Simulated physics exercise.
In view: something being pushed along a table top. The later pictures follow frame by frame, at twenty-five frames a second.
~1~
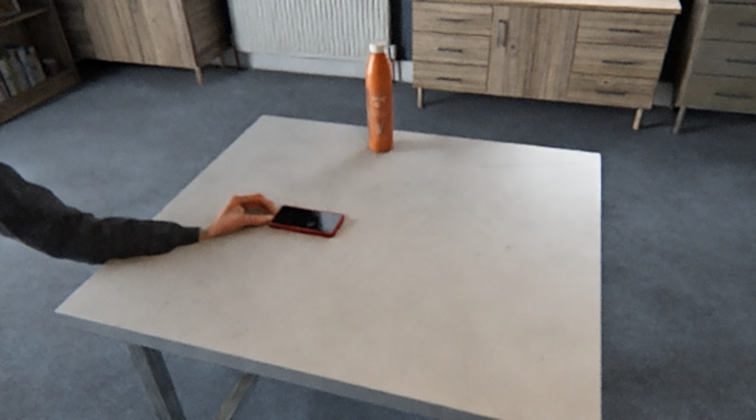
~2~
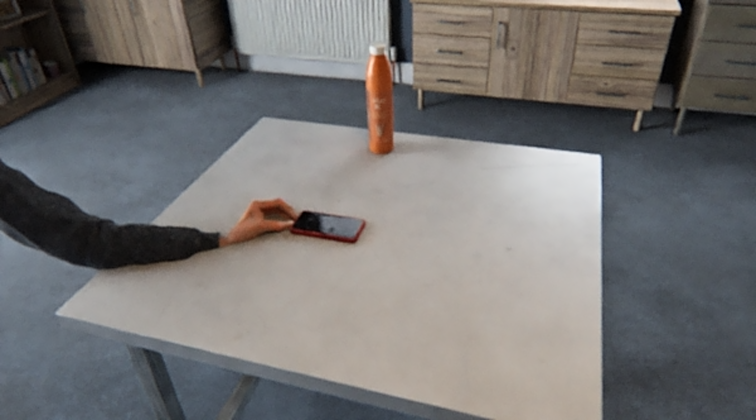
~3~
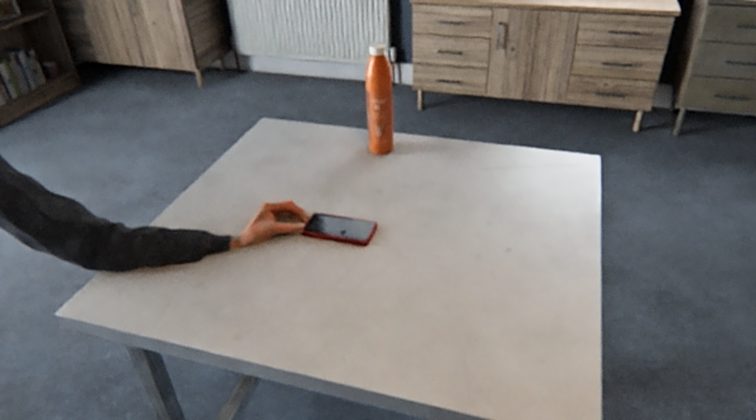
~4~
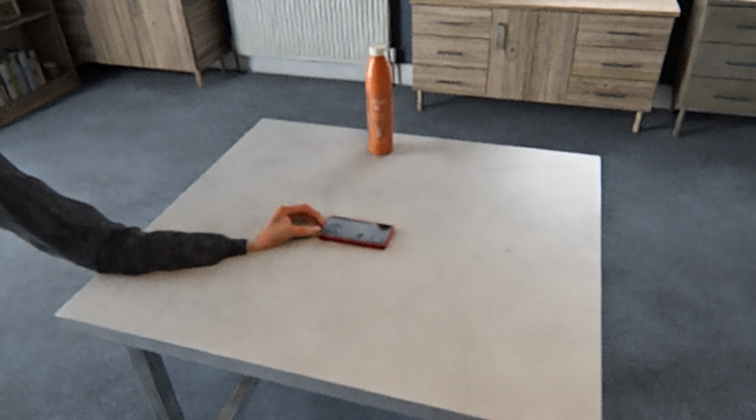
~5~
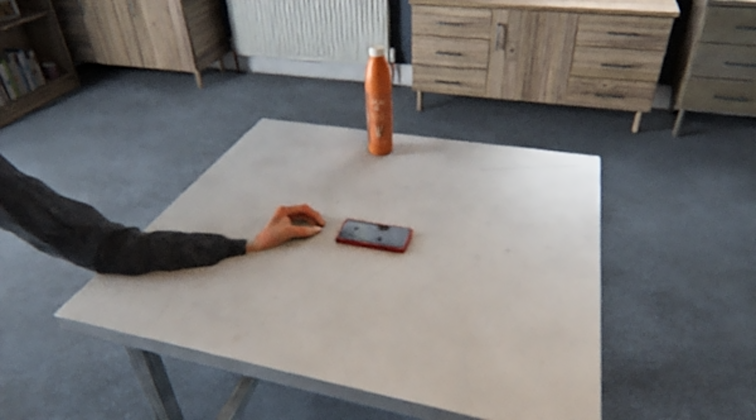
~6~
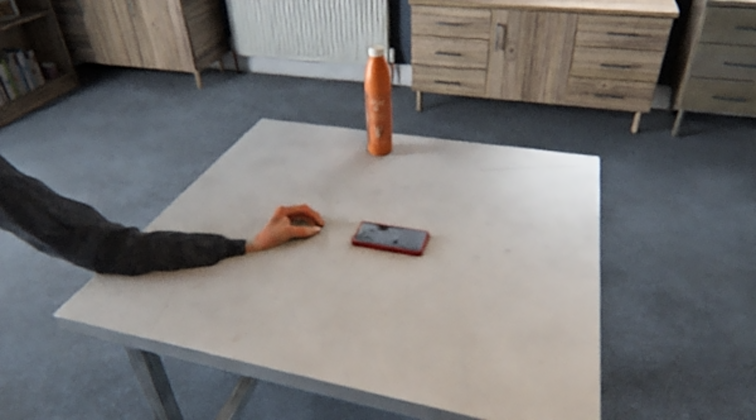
On a pale table top with an orange bottle near the back, a hand pushed a red phone to the right, then stayed still while the phone slid a little farther on its own.
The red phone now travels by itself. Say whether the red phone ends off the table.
The red phone is still on the table.
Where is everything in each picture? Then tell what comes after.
Under the hand; red phone (307, 221), in the first picture.
Under the hand; red phone (328, 226), in the second picture.
Under the hand; red phone (340, 229), in the third picture.
Red phone (356, 232), in the fourth picture.
Red phone (374, 236) moved a little, in the fifth picture.
Red phone (391, 238) moved a little, in the sixth picture.
Then, 0.10 s later than the last frame, red phone moved about its own width near (425, 244).
Then, 0.30 s later than the last frame, red phone moved about its own width near (453, 248).
When it is over, moved from the start, red phone. End places, in pixels of the last picture, red phone near (453, 249).
